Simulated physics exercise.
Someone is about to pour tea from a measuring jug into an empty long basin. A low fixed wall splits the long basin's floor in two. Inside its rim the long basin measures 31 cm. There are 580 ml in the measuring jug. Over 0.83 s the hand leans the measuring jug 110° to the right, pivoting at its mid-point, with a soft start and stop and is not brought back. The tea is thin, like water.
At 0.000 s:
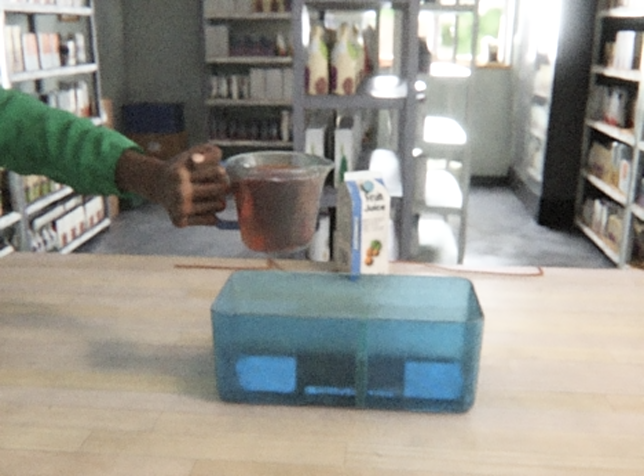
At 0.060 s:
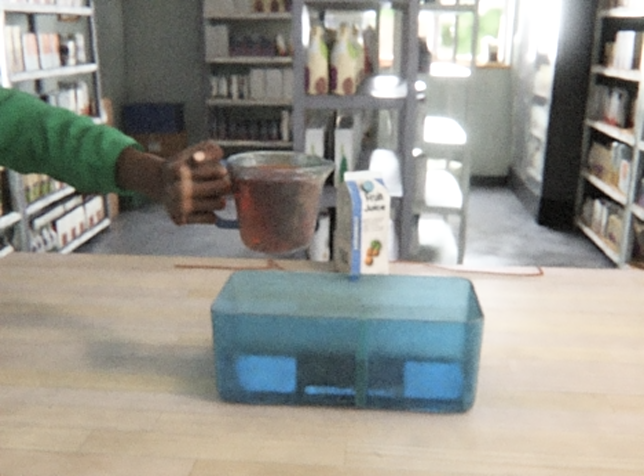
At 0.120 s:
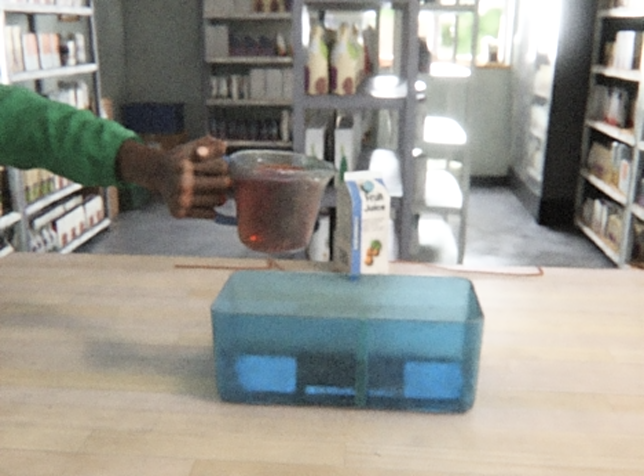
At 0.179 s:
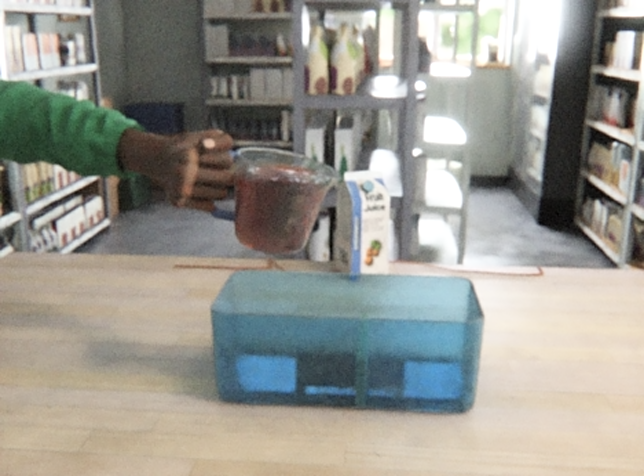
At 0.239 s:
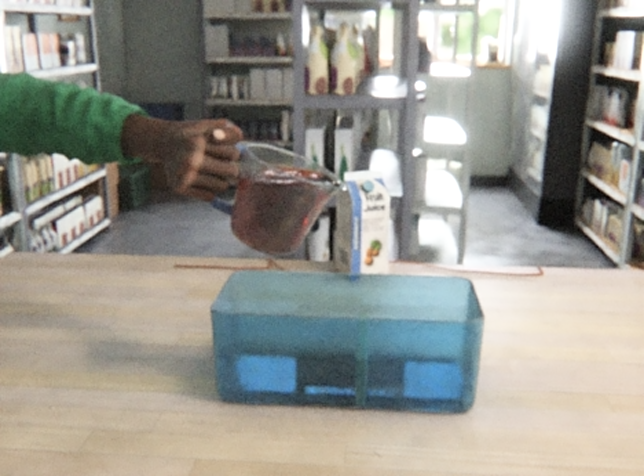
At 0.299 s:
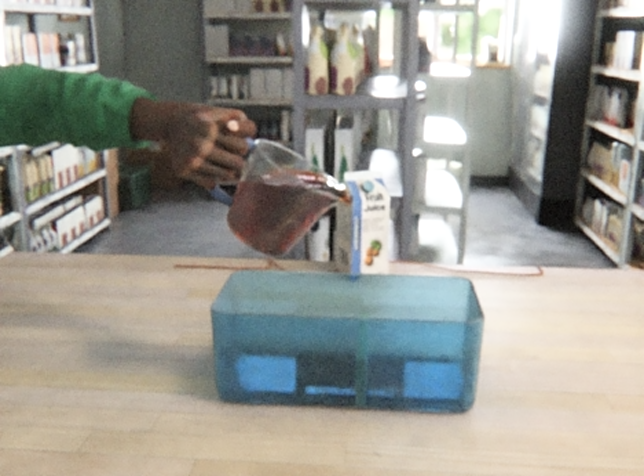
Hand in a green sleeve tilting a clear measuring jug of reddish-brown liquid to the right above a blue basin on a wooden table.
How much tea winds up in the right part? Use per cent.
About 63 per cent.
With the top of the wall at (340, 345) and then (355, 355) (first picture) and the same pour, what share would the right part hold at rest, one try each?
In turn about 90 and 70 per cent.
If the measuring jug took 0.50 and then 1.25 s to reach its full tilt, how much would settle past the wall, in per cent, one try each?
First 40, then 75 per cent.
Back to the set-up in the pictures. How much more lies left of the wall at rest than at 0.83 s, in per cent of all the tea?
Some 7 per cent.
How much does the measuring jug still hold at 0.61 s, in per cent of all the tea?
Near 42 in a hundred.
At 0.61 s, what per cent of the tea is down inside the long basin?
Some 34 per cent.
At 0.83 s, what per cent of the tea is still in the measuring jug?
About 4 per cent.
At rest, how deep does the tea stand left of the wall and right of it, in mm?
Left about 10 mm, right about 20 mm.
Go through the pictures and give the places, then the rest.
It leans 0°; its right rim is at (335, 164); the tea meets the walls at (234, 172) and (323, 174); the long basin's rim runs from (222, 291) to (477, 300); the wall's top is at (363, 335), in the first frame.
It leans 1°; its right rim is at (336, 165); the tea meets the walls at (234, 172) and (323, 175), in the second frame.
It leans 6°; its right rim is at (339, 169); the tea meets the walls at (237, 171) and (326, 176), in the third frame.
It leans 12°; its right rim is at (342, 177); the tea meets the walls at (240, 171) and (331, 177), in the fourth frame.
It leans 21°; its right rim is at (346, 187); the tea meets the walls at (243, 175) and (340, 181), in the fifth frame.
It leans 32°; its right rim is at (347, 200); the tea meets the walls at (241, 183) and (343, 191); 3 per cent is over the edge, in the sixth frame.
By 0.61 s the tilt is 92° and 42 per cent is still to pour, 1 is left of the wall and 34 right of it.
By 0.83 s the tilt is 110° and 4 per cent is still to pour, 29 is left of the wall and 63 right of it.
By 1.07 s the tilt is 110° and 0 per cent is still to pour, 36 is left of the wall and 63 right of it.
By 1.33 s the tilt is 110° and 0 per cent is still to pour, 37 is left of the wall and 63 right of it.
At rest 37 per cent lies left of the wall, 63 right of it and 1 outside.
